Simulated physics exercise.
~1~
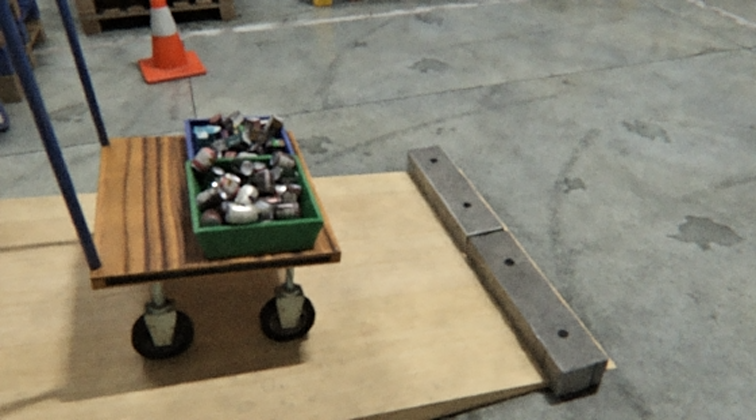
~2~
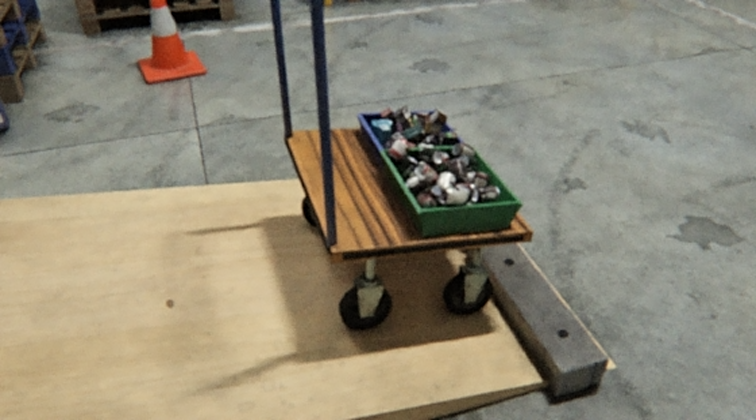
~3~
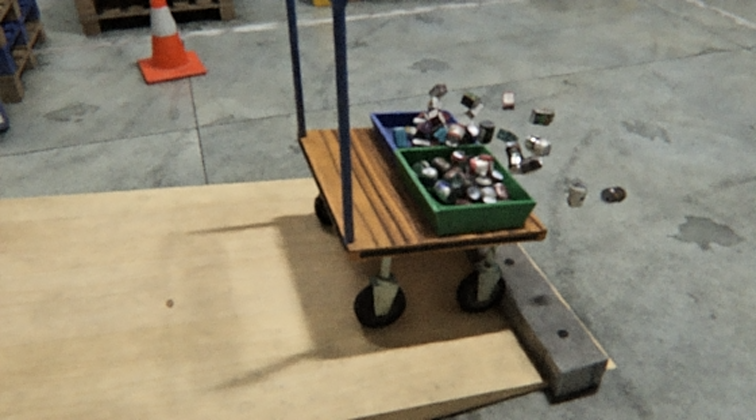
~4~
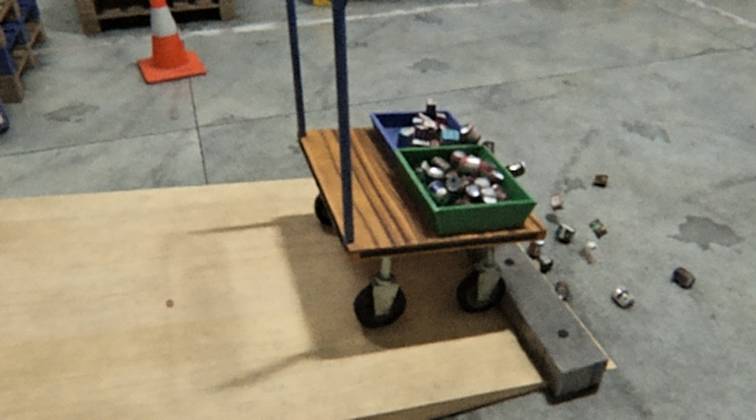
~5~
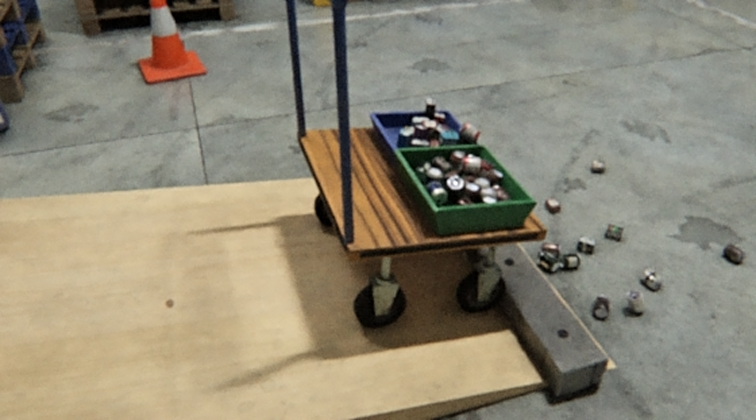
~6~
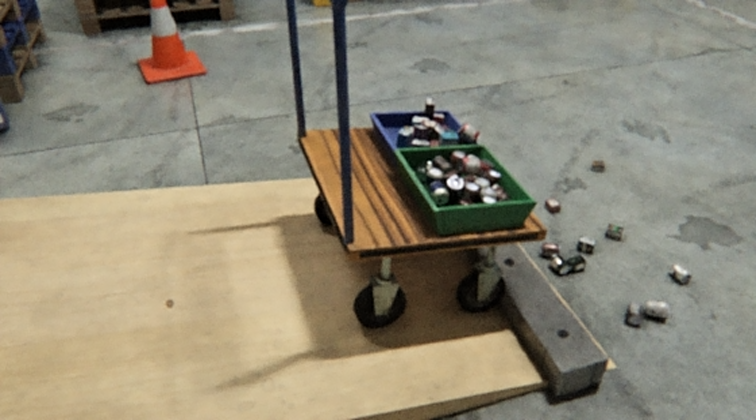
At the start, a wooden platform trolley with blue uprights rolls to the right down a pale board, carrying a blue box and a green box heaped with small loose pieces. It reaches the dark kerb lying across the lower end of the board and stops short there without tipping. The boxes stay in place, but pieces from the top of the heaps fly forward over the kerb. They drop onto the grey concrete floor, where some of them roll farther to the right. At the end, the trolley stands against the kerb, both boxes still partly full, with pieces scattered on the floor beyond.
